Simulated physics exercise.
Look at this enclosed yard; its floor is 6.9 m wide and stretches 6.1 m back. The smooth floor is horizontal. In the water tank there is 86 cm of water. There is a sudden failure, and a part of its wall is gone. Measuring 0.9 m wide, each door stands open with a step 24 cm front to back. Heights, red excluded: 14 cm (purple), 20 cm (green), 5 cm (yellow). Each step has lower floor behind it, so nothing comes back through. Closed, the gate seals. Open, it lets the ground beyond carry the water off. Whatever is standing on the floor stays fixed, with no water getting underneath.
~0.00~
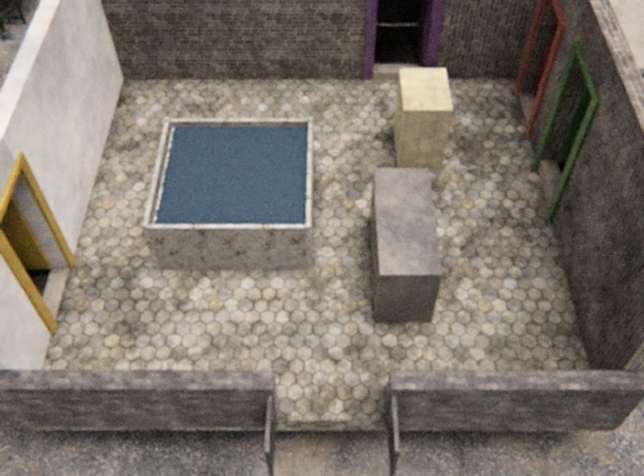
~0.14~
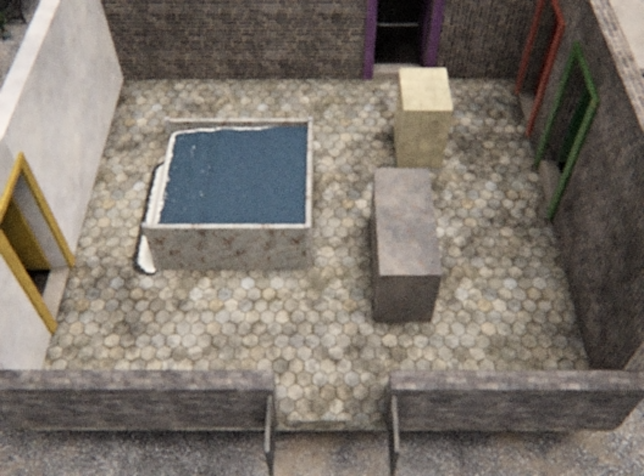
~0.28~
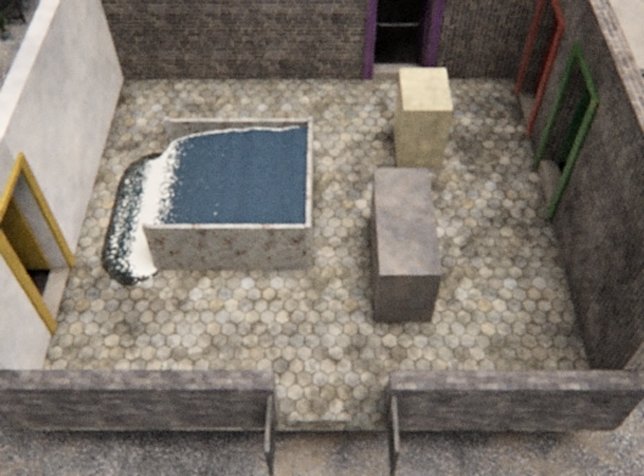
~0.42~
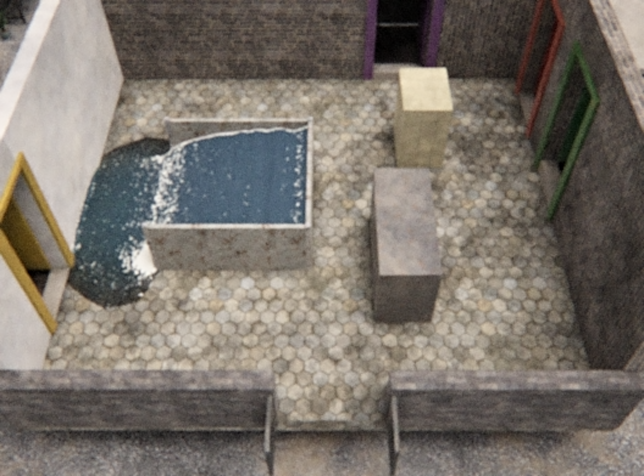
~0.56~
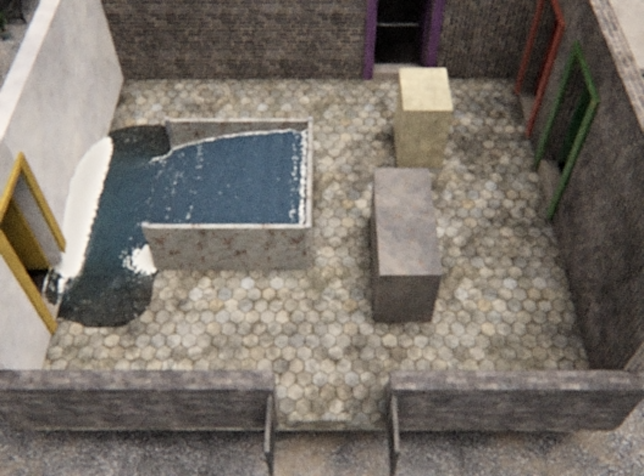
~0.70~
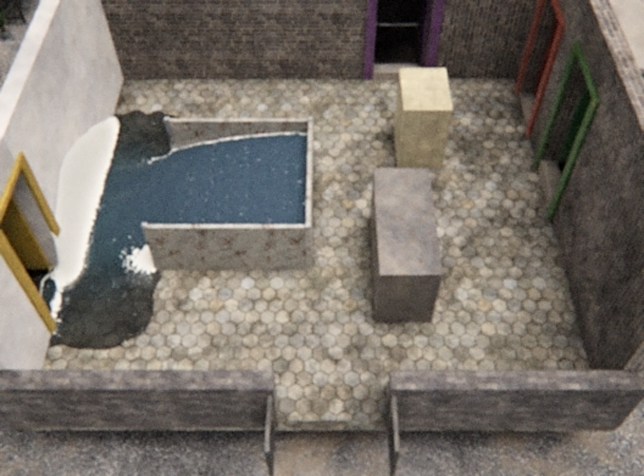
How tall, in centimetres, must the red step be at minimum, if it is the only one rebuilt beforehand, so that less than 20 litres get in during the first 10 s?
It needs to be at least 16 cm tall.
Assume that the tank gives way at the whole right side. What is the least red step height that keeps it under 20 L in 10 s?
If so: Around 11.0 cm.
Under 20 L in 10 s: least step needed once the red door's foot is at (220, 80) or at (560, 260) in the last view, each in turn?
Minimums: Roughly 18 cm and 8.0 cm.
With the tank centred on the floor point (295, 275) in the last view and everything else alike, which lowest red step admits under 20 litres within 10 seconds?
Then close to 11.5 cm.
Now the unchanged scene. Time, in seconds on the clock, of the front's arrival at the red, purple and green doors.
Arrival: Red 3.6 s, purple 2.8 s, green 4.5 s.
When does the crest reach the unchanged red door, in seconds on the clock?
5.0 s.
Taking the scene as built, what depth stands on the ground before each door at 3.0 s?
Lab note, depth in cm: Red 0; purple 4; green 0; yellow 15.
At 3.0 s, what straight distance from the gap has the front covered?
The front is some 5.2 m out.
After 1.4 s water covers 20 % of the floor, deepest (60 cm) near (97, 219); it has not reached the red door.
After 3.0 s water covers 50 % of the floor, deepest (36 cm) near (121, 91); it has not reached the red door.
After 10.0 s water covers 100 % of the floor, deepest (12 cm) near (550, 228); 11 cm at the red door, 231 litres in over its 6 cm step.
At the red door as built, the water arrived by 3.6 s and peaked near 19 cm at 4.8 s.
With a step of 13.5 cm, 45 litres would have come in within the 10 s; with 18 cm, 12 litres. So under 20 litres takes about 16 cm.
